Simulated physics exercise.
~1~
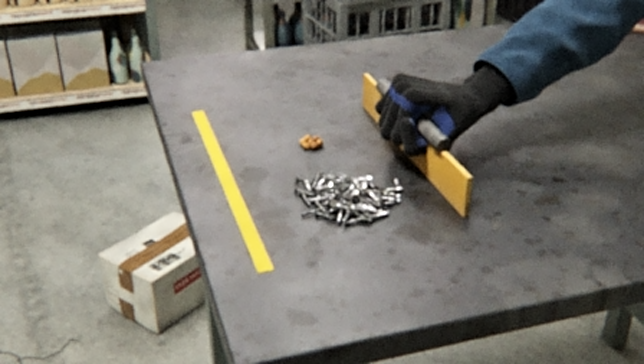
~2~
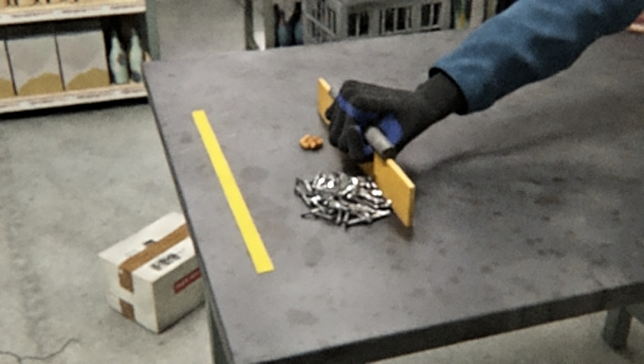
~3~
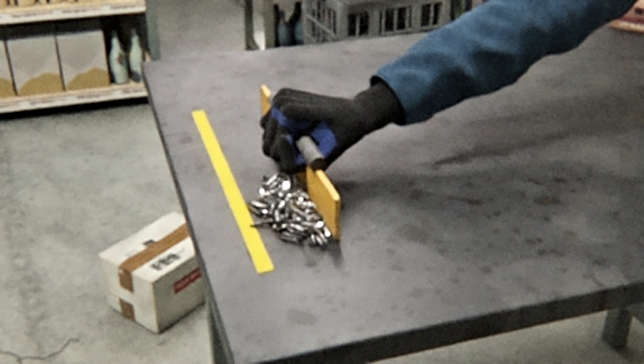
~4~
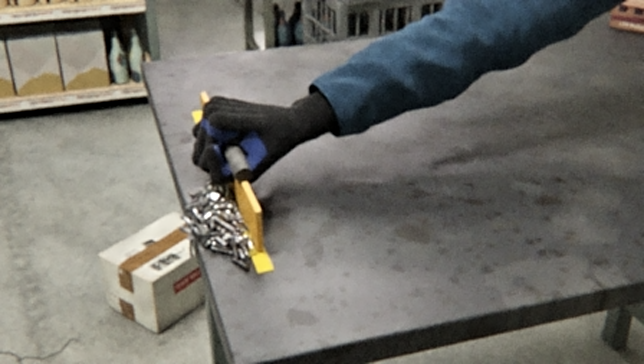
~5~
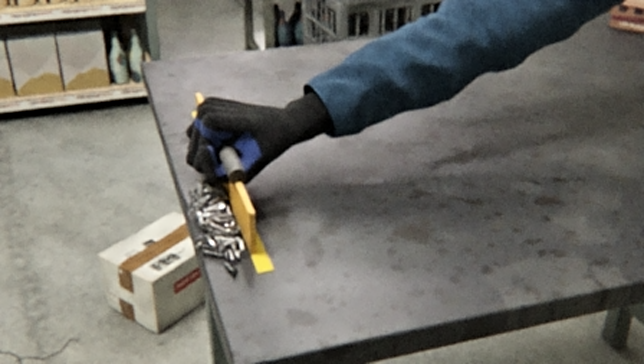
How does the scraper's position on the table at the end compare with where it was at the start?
At the start the scraper stands to the right of both piles, well away from the tape. At the end it is much farther left, stopped at the yellow tape near the table's left edge.
